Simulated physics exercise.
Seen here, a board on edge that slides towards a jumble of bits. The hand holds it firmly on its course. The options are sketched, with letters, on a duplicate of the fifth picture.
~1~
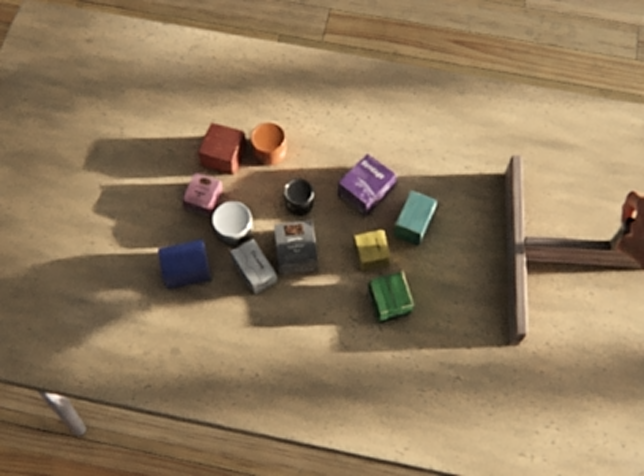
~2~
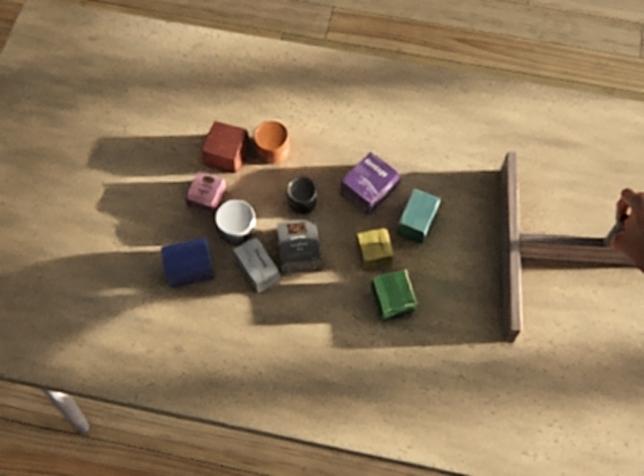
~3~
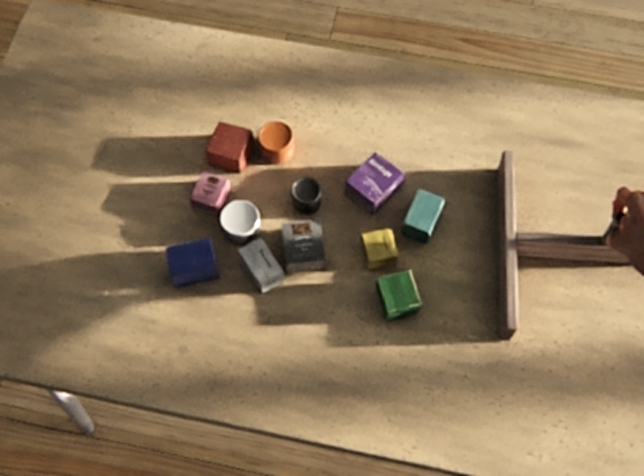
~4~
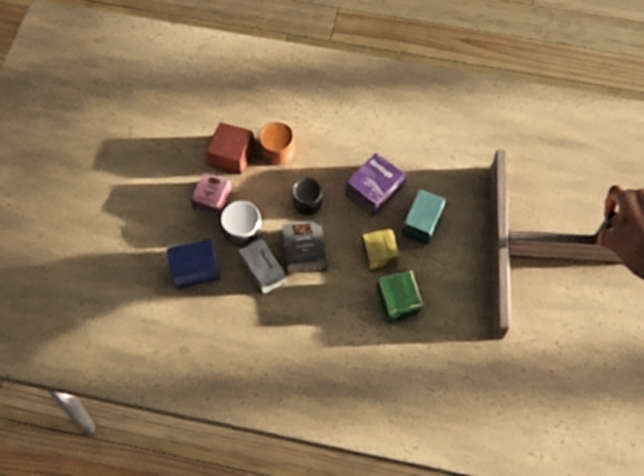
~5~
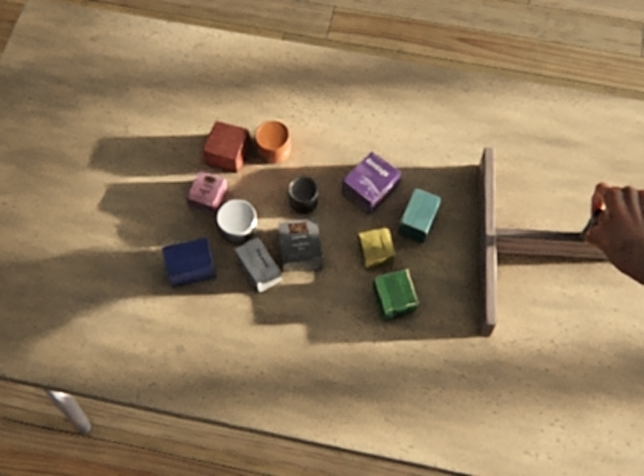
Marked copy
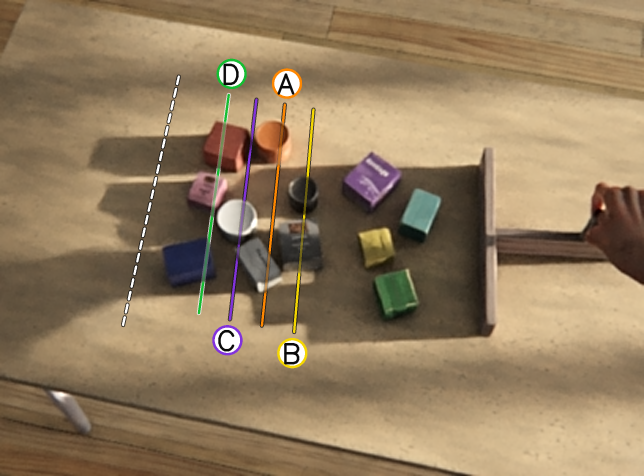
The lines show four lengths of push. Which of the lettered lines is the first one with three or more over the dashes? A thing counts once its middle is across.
The first such stop is D.
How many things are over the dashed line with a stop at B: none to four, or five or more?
The count is none.
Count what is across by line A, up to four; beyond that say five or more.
The count is none.
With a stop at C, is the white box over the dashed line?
By then, no.
On the marked copy, A at (274, 208); B at (304, 214); C at (244, 203); D at (215, 197); the dashed line at (153, 192).
Taking D. A third of the way, board (390, 213); blue block (190, 262); pink packet (207, 193); none across.
Two thirds of the way, board (291, 195); blue block (179, 261); pink packet (196, 190); none across.
When it is over, board (215, 181); blue block (104, 246); white jar (121, 216); four across.
As for the rest, A gets none across; B gets none across; C gets only one across.
